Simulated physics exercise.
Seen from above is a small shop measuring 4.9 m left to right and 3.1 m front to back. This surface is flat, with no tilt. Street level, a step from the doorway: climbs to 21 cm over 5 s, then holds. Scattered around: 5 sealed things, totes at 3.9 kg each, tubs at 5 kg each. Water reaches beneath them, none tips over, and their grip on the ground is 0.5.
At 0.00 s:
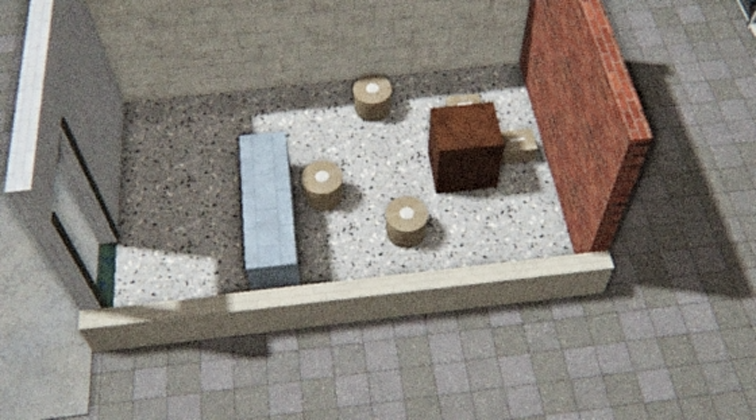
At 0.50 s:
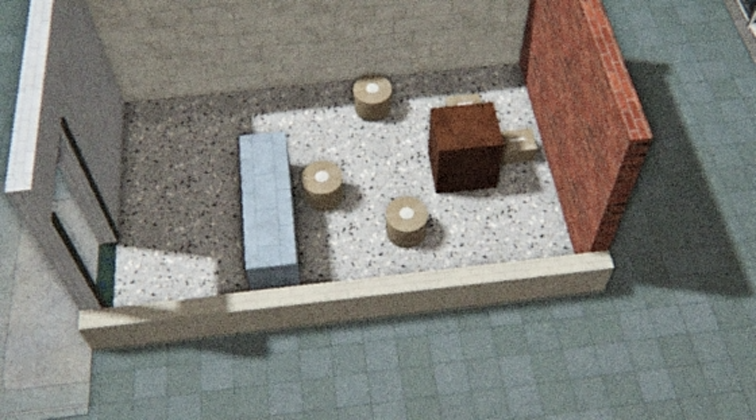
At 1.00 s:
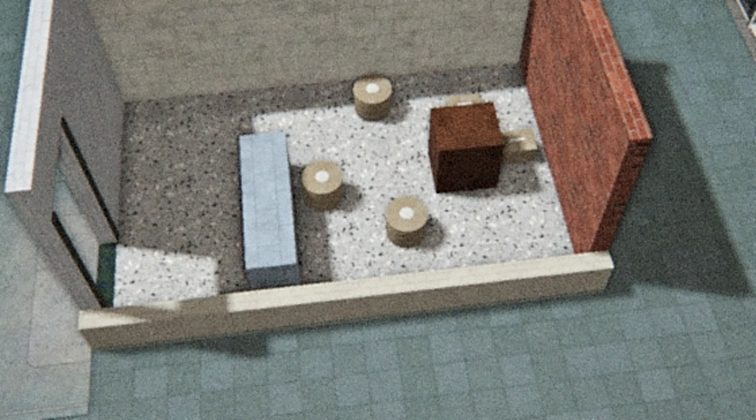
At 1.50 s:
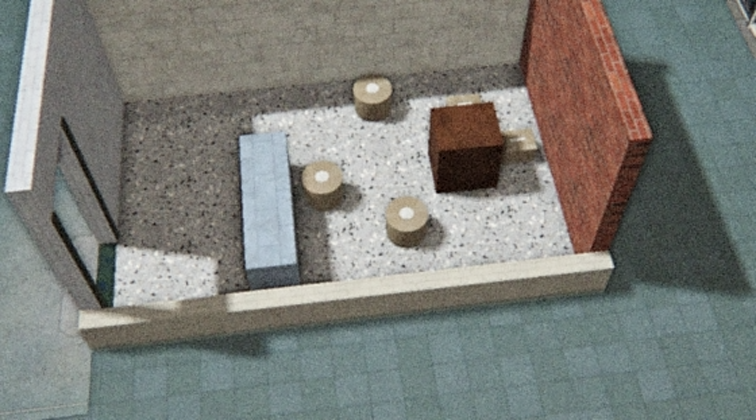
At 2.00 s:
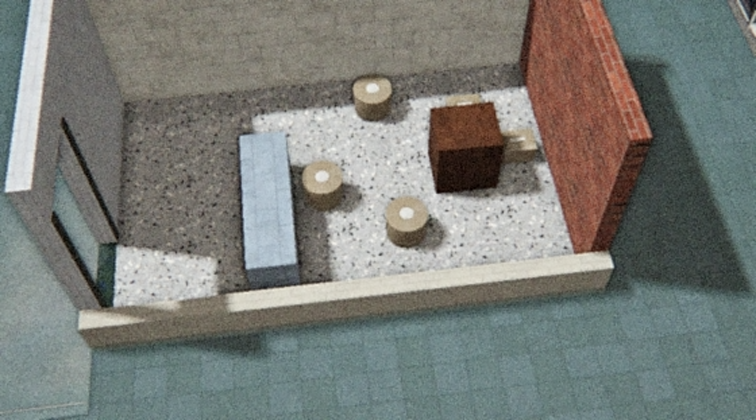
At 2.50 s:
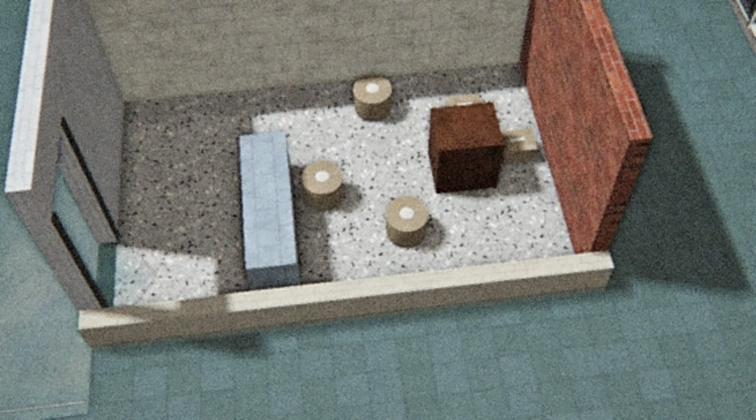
Outside a small walled shop, water covers the grey paving while the furnishings inside stay still.
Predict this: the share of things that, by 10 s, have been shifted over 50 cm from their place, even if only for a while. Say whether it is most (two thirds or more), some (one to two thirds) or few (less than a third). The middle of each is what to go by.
Few.
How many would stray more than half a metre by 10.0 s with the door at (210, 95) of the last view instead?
Then 0 of them would.
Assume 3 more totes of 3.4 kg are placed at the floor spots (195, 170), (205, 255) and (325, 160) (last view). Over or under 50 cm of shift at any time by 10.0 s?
So, in the order asked, it's too far, too far and not far enough.
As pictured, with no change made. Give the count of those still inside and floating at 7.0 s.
0 of them.
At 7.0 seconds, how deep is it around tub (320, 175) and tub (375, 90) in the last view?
First about 0 cm, second about 0 cm.
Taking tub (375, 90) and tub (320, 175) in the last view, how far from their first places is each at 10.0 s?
The first is 50 cm from its start, the second 0 cm.
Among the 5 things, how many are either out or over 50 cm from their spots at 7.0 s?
Count: 0.
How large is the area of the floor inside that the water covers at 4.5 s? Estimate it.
3.0 m2.
After 3.5 s 0 of 5 are over 50 cm from their spots; 0 afloat.
After 4.5 s 0 of 5 are over 50 cm from their spots; 0 afloat.
After 7.0 s 0 of 5 are over 50 cm from their spots; 0 afloat.
After 10.0 s 1 of 5 are over 50 cm from their spots, and 1 have been at some point; 0 afloat.
